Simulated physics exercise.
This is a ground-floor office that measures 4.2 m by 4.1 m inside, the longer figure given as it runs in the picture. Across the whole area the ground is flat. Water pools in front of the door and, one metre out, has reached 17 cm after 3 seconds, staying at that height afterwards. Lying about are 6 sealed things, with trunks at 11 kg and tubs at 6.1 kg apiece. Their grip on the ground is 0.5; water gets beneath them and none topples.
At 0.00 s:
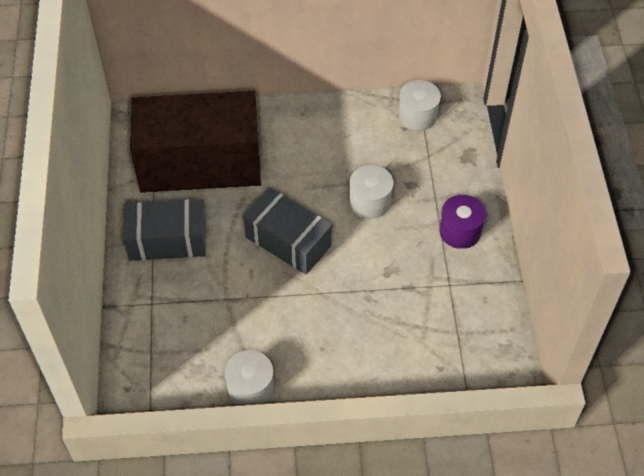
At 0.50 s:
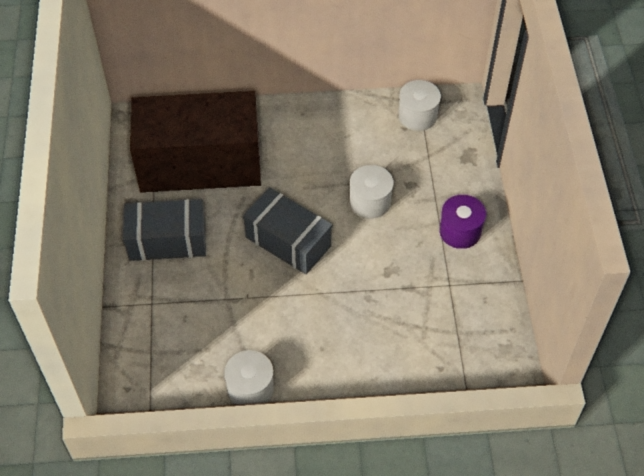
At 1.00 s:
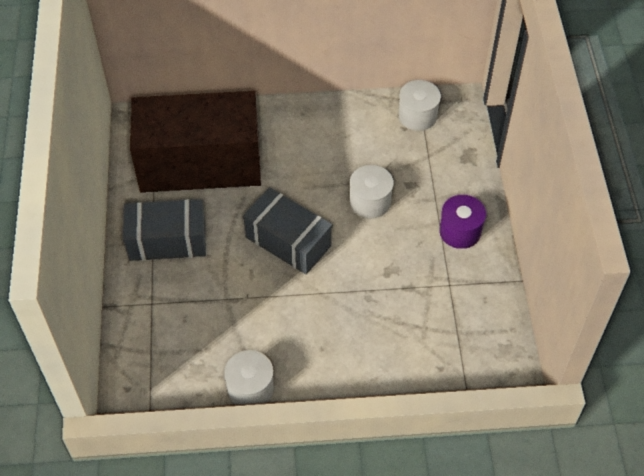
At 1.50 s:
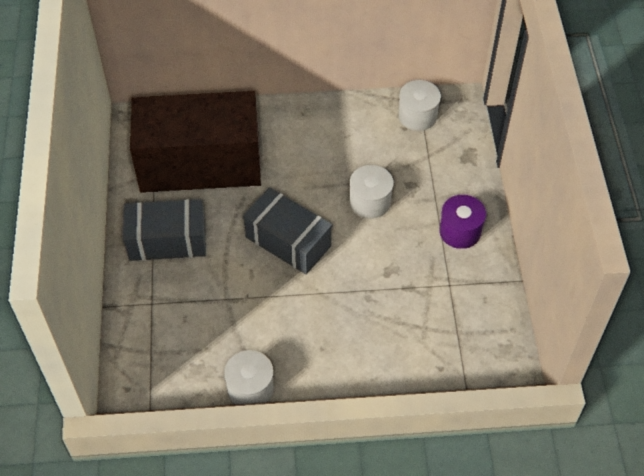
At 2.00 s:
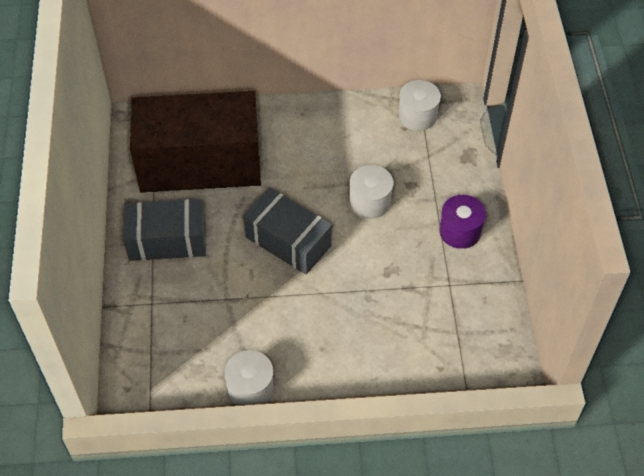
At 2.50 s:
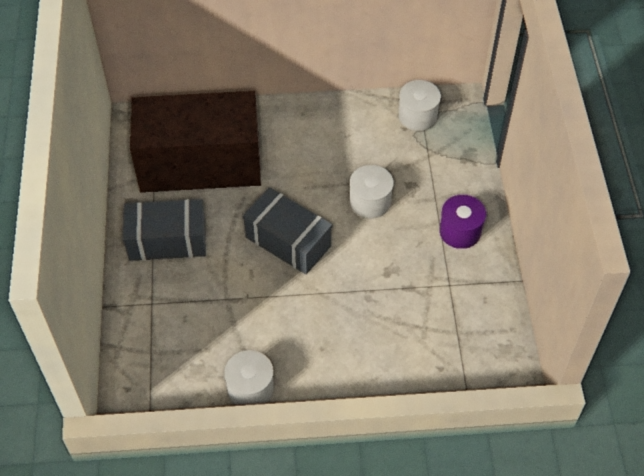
A small walled room held a dark brown block, two grey trunks, three white tubs and a purple one, all motionless, while greenish water spread over the ground outside and finally just inside the doorway.
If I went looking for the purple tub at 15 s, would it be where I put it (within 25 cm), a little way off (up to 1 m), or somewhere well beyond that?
You would find it where you put it.
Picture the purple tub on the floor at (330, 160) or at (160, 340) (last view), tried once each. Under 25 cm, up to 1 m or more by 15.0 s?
So, one try each: It goes a long distance the first time and budges a bit the second.
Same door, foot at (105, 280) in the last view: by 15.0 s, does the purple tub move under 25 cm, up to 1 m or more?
As for the purple tub, it winds up a long way off.
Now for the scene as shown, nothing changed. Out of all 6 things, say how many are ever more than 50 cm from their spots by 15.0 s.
My count gives 5.
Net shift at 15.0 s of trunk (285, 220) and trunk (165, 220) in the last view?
Net displacement, in order: 200 cm; 250 cm.
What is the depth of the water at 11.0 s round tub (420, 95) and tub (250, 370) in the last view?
Depths: Near 11 cm, then near 5 cm.
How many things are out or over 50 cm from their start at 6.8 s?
I make it 2 by then.
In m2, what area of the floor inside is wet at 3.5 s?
Wet area: Approx. 2.5 m2.
After 3.5 s the purple tub is near (464, 212), 0.0 m from its start, aground; 0 afloat.
After 6.8 s the purple tub is near (464, 212), 0.0 m from its start, aground; 1 afloat.
After 11.0 s the purple tub is near (464, 212), 0.0 m from its start, aground; 4 afloat.
After 15.0 s the purple tub is near (460, 211), 0.0 m from its start, aground; 5 afloat.
